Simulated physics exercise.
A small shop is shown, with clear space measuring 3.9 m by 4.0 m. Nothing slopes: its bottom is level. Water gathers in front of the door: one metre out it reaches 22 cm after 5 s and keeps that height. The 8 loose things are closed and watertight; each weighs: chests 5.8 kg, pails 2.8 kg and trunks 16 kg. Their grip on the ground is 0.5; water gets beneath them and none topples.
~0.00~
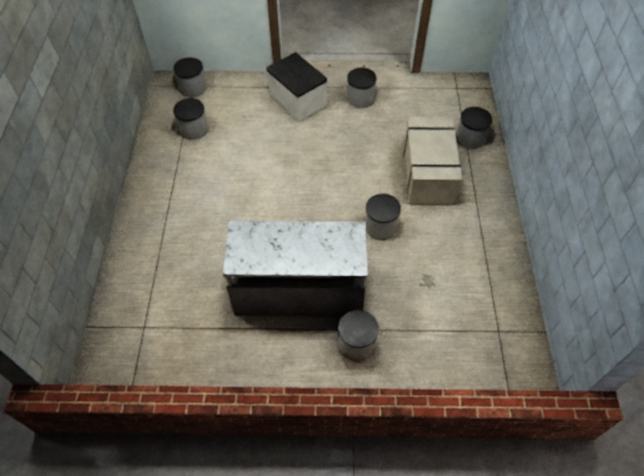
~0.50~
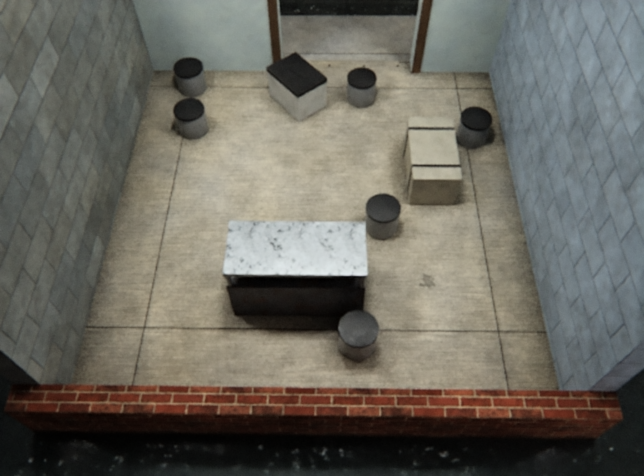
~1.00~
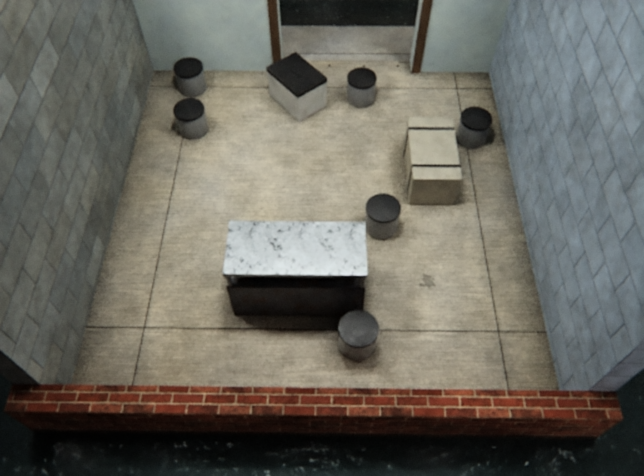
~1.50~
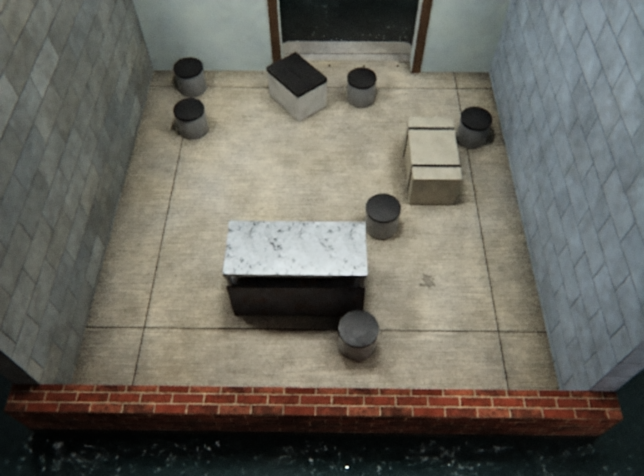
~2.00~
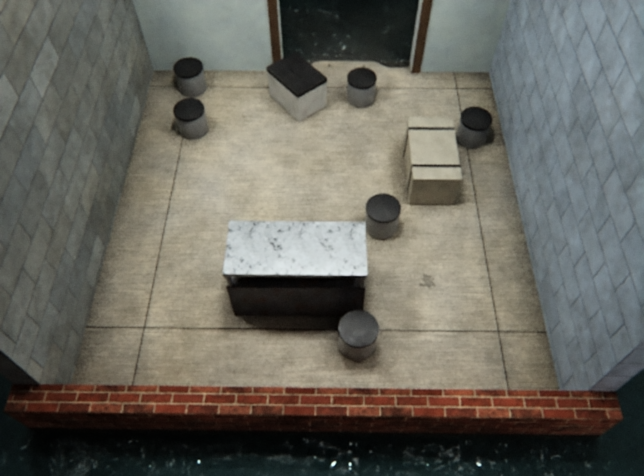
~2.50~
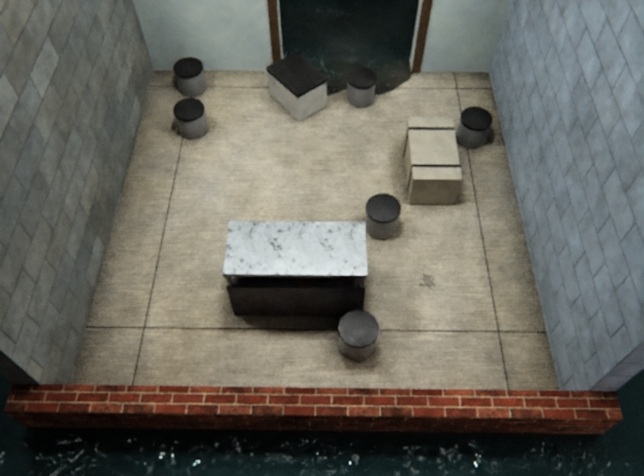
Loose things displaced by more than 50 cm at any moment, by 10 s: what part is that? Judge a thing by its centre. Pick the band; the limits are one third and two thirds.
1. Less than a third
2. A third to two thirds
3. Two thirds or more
3.
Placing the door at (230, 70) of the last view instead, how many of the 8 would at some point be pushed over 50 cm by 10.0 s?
Count: 5.
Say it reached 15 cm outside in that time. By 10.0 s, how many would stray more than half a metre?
I count 4 of them in that case.
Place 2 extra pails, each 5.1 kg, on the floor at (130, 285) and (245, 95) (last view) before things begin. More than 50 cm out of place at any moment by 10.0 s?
First one exceeds it, second one stays within it.
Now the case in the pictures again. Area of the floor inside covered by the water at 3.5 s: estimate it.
Around 2.0 m2 of it.
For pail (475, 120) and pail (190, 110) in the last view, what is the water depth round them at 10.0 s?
Depths: Near 4 cm, then near 4 cm.
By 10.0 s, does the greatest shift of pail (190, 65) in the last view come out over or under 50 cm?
That one comes out within the limit.
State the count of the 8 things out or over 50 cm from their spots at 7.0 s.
4.
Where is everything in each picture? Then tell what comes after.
A chest at (296, 72) rests on the ground; a pail at (189, 109), on the bottom; water covers 0.0 m2; 0 of 8 have shifted, in the first picture.
A chest at (296, 72), on the bottom; a pail at (189, 109), on the bottom; water covers 0.0 m2; 0 of 8 have shifted, in the second picture.
A chest at (296, 72) rests on the ground; a pail at (189, 109), on the bottom; 0.0 m2 under water; 0 of 8 have shifted, in the third picture.
A chest at (296, 72), on the bottom; a pail at (189, 109) rests on the ground; 0.0 m2 under water; 0 of 8 have shifted, in the fourth picture.
A chest at (296, 72) rests on the ground; a pail at (189, 109), on the bottom; 0.0 m2 under water; 0 of 8 have shifted, in the fifth picture.
A chest at (296, 72), on the bottom; a pail at (189, 109), on the bottom; 0.4 m2 under water; 0 of 8 have shifted, in the sixth picture.
After 3.5 s 1 of 8 are over 50 cm from their spots; 0 afloat.
After 4.5 s 2 of 8 are over 50 cm from their spots; 1 afloat.
After 7.0 s 4 of 8 are over 50 cm from their spots; 4 afloat.
After 10.0 s 6 of 8 are over 50 cm from their spots, and 6 have been at some point; 8 afloat.
